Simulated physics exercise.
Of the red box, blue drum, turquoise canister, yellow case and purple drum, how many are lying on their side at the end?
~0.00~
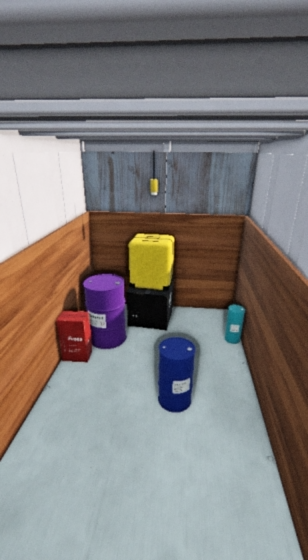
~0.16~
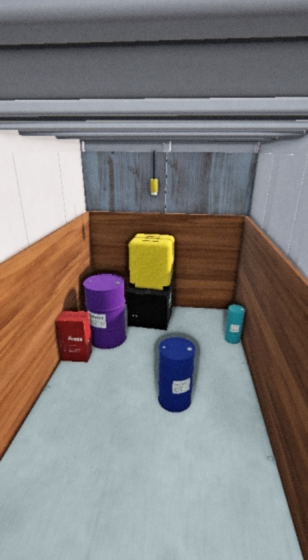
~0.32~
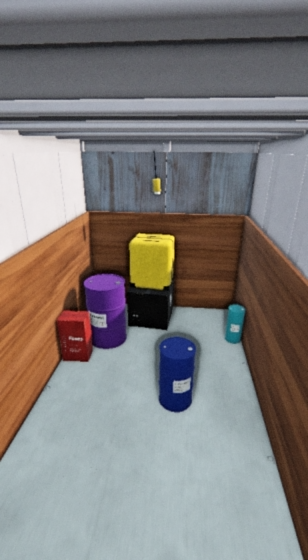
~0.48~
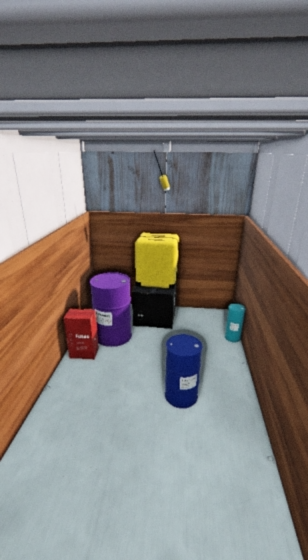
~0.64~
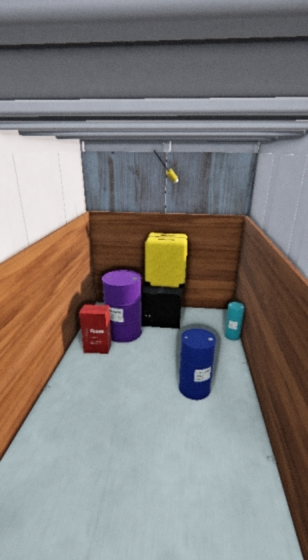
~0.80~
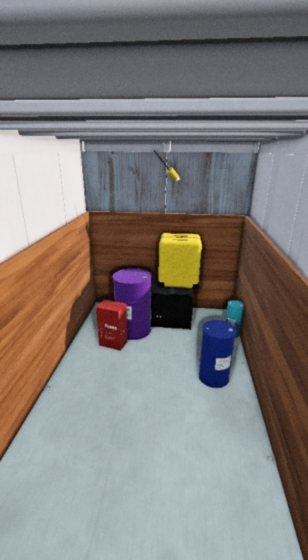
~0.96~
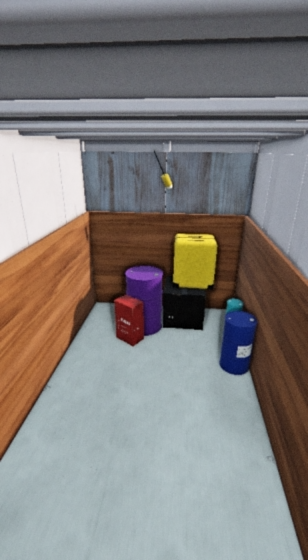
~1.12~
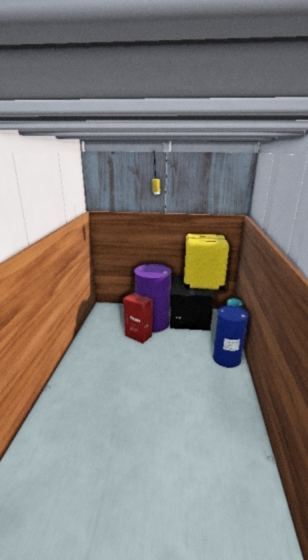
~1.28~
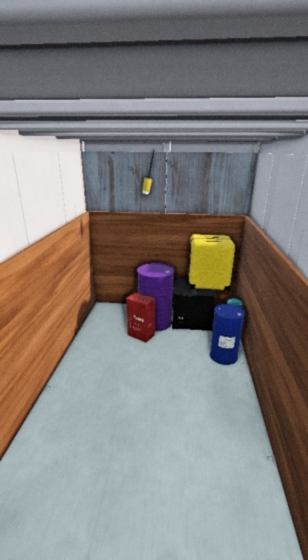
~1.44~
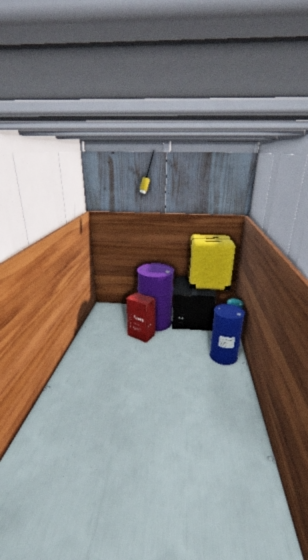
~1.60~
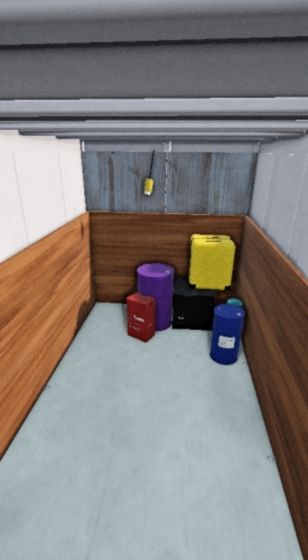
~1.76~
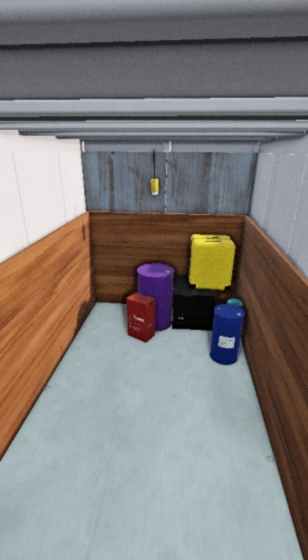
None of them are lying on their side at the end; all five are still upright.
